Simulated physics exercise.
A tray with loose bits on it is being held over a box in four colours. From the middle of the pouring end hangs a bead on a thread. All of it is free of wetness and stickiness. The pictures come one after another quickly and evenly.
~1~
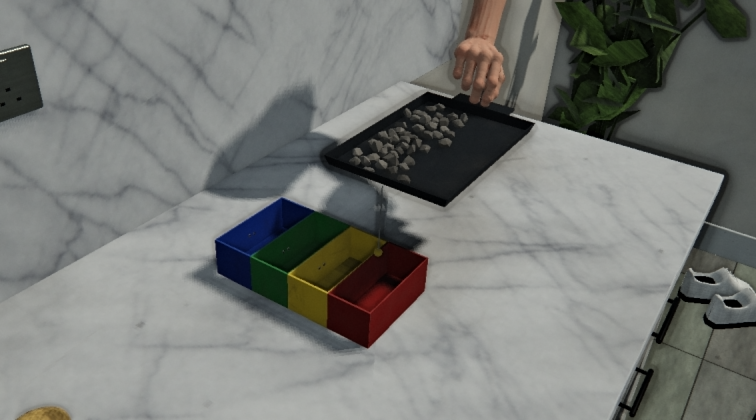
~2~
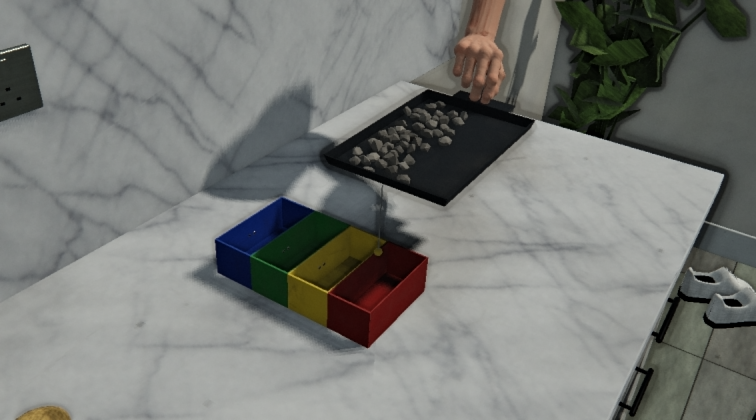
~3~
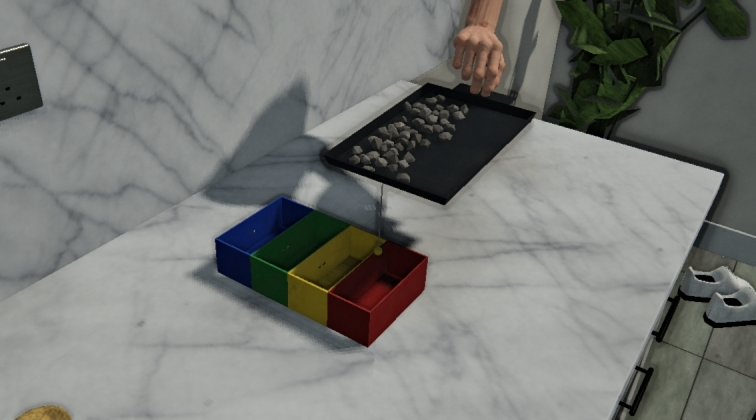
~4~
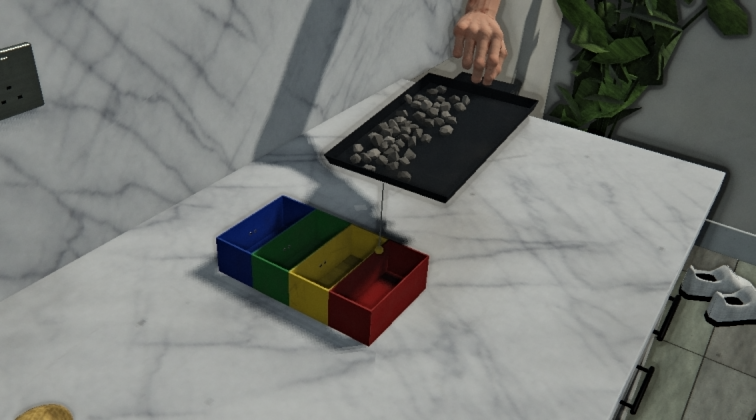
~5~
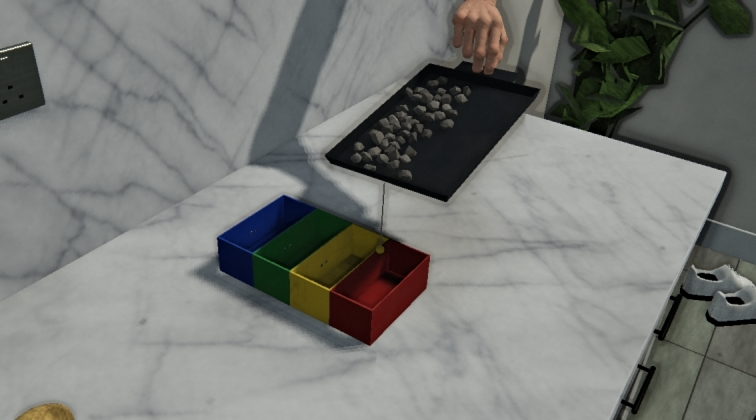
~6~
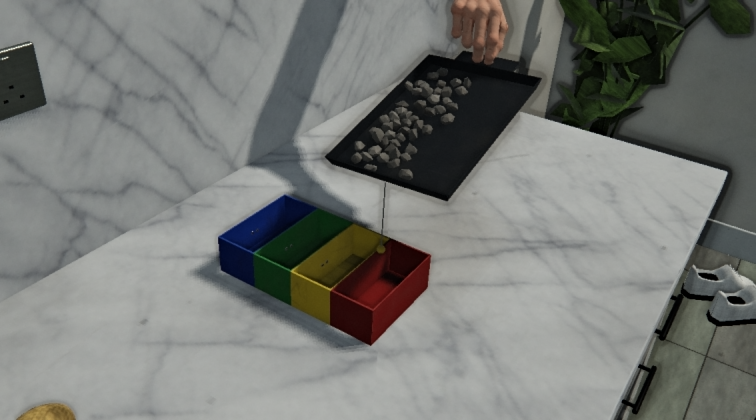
The footage shows a hand holding a black tray of small grey stones above a marble counter, near an open box with blue, green, yellow and red compartments; the hand then raises the tray's far end slightly, tilting it.
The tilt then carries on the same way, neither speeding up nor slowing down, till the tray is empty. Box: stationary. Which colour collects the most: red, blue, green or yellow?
Yellow.
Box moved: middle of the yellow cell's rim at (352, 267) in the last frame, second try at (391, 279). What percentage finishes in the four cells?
First about 100, then 100 per cent.
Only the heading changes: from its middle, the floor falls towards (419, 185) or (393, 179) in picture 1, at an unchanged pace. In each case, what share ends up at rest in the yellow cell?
In turn 10 and 50 in a hundred.
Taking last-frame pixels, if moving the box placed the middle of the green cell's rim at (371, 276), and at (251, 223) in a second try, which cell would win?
In order: That blue cell, the cell in red.
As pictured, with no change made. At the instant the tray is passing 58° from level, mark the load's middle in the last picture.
Roughly at (372, 138).
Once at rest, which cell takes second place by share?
That's green.
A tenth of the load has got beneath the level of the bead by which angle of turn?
Somewhere near 75°.
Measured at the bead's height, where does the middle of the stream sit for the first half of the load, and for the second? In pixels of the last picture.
Early half: (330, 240); late half: (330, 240).
Just after the last frame, tray tipped steeply; almost all on the tray; just a few in the yellow cell.
A moment on, tray tipped right over; about a tenth on the tray; roughly half in the yellow cell; roughly a quarter in the green cell; about a tenth in the red cell; just a few in the blue cell; about a tenth falling or outside the box.
Further on, tray tipped past a quarter turn; roughly half in the yellow cell; roughly a third in the green cell; about a tenth in the red cell; just a few in the blue cell; just a few falling or outside the box.
When it is over, tray tipped past a quarter turn; roughly half in the yellow cell; roughly a third in the green cell; about a tenth in the red cell; just a few in the blue cell; just a few outside the box.
